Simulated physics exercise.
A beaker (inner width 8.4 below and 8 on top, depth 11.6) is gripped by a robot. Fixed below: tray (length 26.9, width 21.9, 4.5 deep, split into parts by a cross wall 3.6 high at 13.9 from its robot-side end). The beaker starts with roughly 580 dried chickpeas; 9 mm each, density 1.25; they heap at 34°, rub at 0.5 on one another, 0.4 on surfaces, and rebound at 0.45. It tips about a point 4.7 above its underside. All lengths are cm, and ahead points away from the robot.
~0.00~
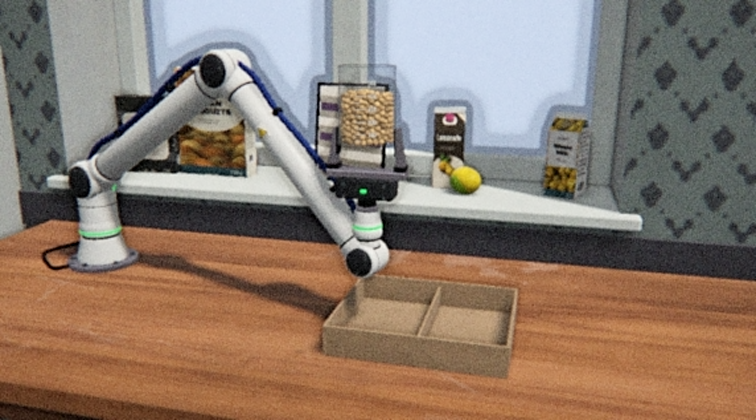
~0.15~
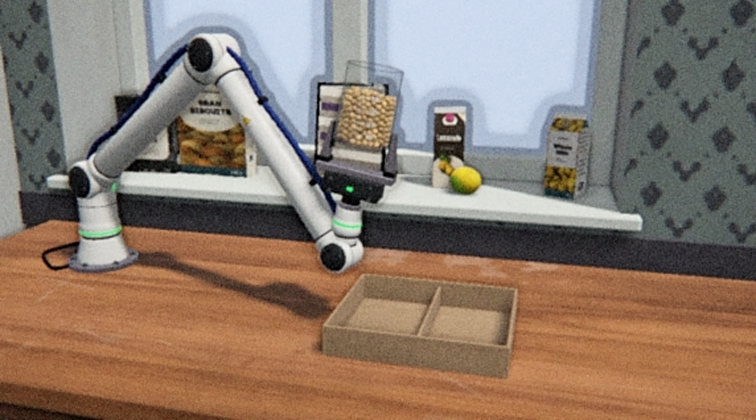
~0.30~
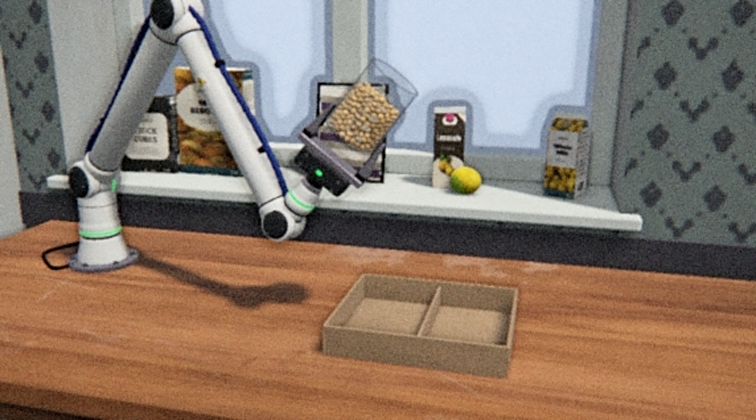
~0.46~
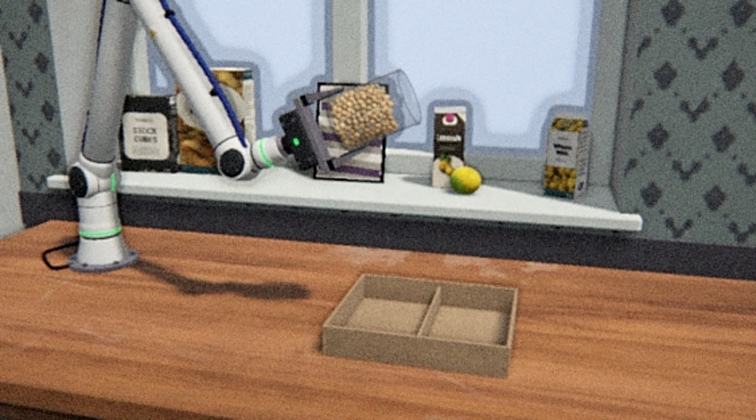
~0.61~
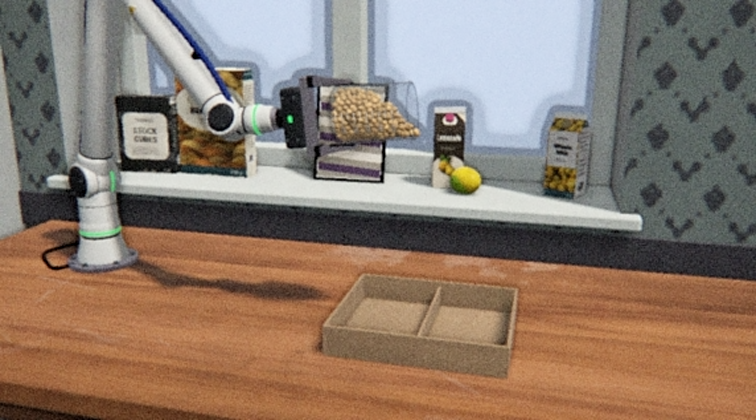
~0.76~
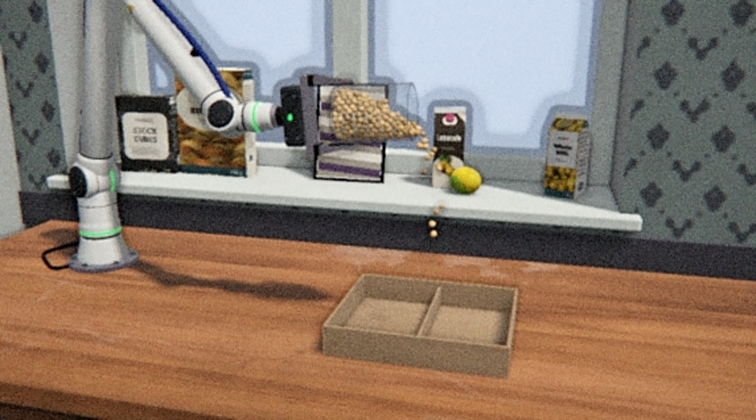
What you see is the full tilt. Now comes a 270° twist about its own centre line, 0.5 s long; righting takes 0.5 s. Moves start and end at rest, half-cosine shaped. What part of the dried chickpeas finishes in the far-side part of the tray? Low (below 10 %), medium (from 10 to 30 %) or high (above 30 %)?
Answer: Medium; from 10 to 30 % of the dried chickpeas finish in the far-side part of the tray.
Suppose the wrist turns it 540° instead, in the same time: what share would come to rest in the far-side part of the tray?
Then about 15 per cent.
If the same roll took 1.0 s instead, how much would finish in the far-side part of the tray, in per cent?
In that case some 30 per cent.
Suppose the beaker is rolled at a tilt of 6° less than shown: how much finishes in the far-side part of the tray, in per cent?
About 5 per cent.
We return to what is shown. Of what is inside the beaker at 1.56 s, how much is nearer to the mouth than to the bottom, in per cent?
About 30 per cent.
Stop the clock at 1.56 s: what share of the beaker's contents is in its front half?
Roughly 45 per cent.
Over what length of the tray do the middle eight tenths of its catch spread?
Some 10 cm.
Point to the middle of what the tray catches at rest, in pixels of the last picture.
At about (470, 333).
By 1.16 s, tipped 86°, highest piece 39 above the table; 520 in the beaker, 29 in the far-side part, 29 in flight or on a rim.
By 1.56 s, tipped 30°, highest piece 40 above the table; 473 in the beaker, 97 in the far-side part, 2 in the robot-side part, 6 in flight or on a rim.
By 1.96 s, upright, highest piece 39 above the table; 473 in the beaker, 101 in the far-side part, 3 in the robot-side part, 1 on the table or floor.
By 2.66 s, upright, highest piece 39 above the table; 473 in the beaker, 100 in the far-side part, 3 in the robot-side part, 2 on the table or floor.
Final count, 473 in the beaker, 100 in the far-side part, 3 in the robot-side part, 2 on the table or floor. That is 17 % in the far-side part of the tray.
